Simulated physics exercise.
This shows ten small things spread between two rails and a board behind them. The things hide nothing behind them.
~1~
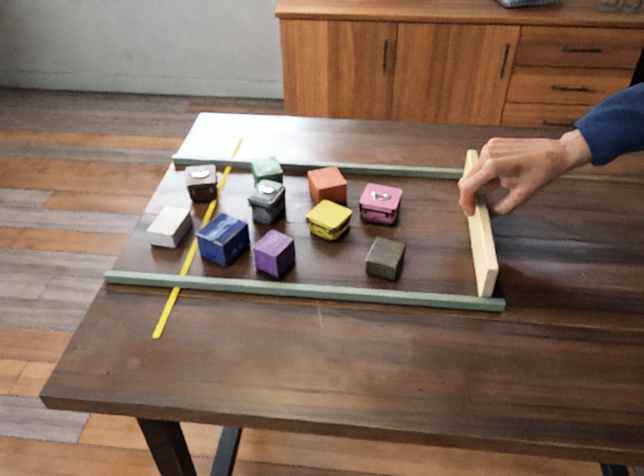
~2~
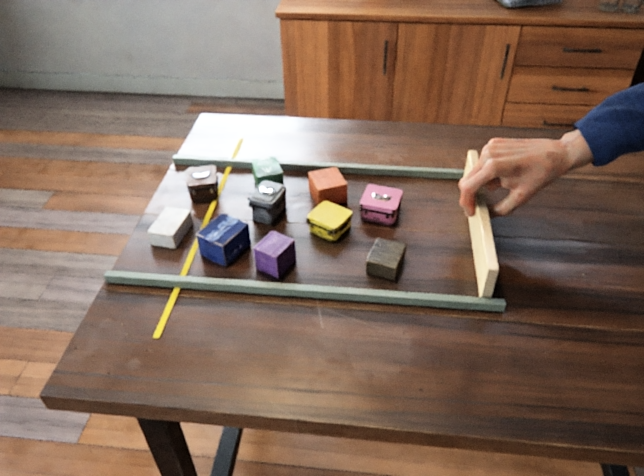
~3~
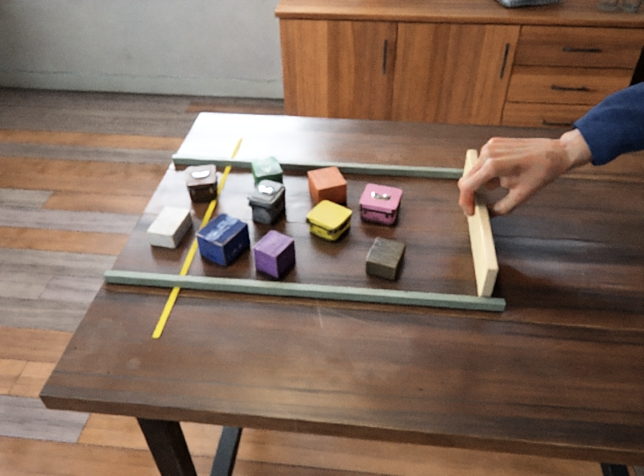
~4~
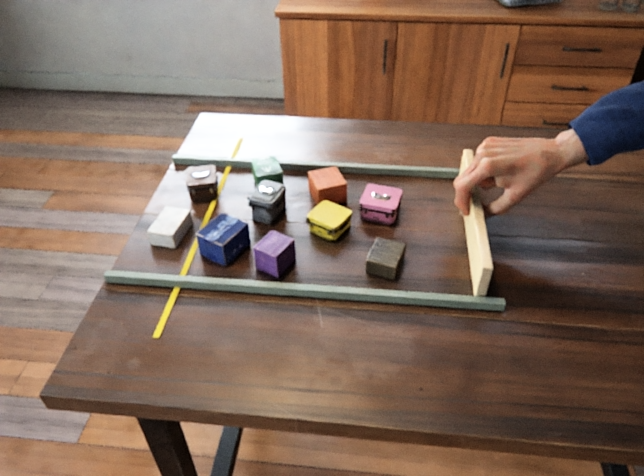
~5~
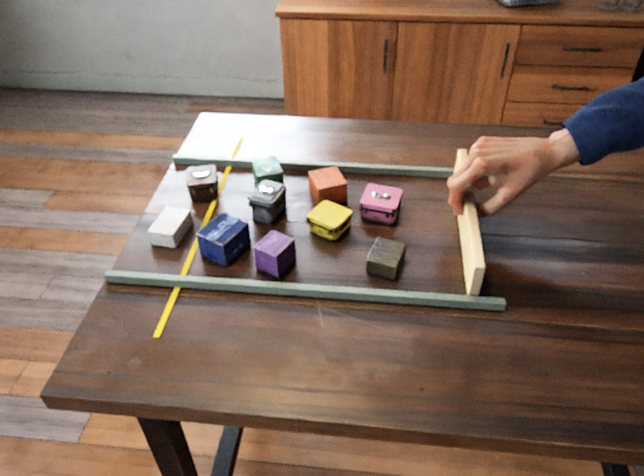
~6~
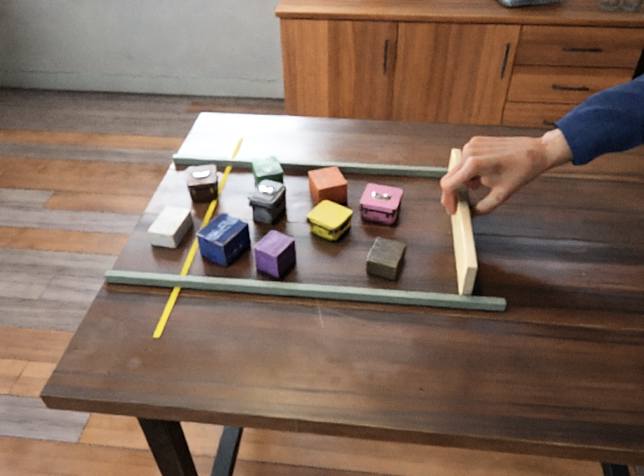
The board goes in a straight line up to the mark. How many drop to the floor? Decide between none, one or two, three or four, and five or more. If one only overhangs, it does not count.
Decision: One or two.
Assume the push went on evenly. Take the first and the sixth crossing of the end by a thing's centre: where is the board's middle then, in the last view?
At (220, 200) for the first, at (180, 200) for the sixth.
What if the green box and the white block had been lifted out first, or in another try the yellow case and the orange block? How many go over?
The number fallen is 0, and in the other try 1.
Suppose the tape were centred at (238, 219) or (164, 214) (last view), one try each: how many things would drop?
Ending up on the floor: First try 0, second try 6.
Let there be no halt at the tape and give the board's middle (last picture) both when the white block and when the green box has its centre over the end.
The middle is at (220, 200) when it's the white block, and at (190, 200) when it's the green box.
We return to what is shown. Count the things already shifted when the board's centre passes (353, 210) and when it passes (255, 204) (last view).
First 4, after that 10.
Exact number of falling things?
The number that fall is 2.
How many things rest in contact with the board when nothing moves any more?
It's 4 of them.
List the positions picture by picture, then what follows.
The first picture shows white block (170, 227); brown case (202, 183); blue box (224, 238); board (478, 218); tape (207, 217).
The second picture shows brown case (203, 184); orange block (328, 188).
The third picture shows blue box (224, 239); board (478, 217).
The fourth picture shows white block (171, 227); pink case (381, 205).
The fifth picture shows brown case (203, 183); yellow case (330, 221).
The sixth picture shows white block (171, 227); brown case (203, 183); blue box (224, 239); board (460, 216); tape (208, 217).
Soon after, none off yet; white block at rest near (171, 227); brown case at rest near (203, 183); blue box at rest near (224, 239).
After that, none off yet; white block displaced a little near (155, 219); brown case displaced a little near (184, 183); blue box displaced about its own width near (174, 228).
In the end, the number that fall off is one or two; gone, brown case and white block.
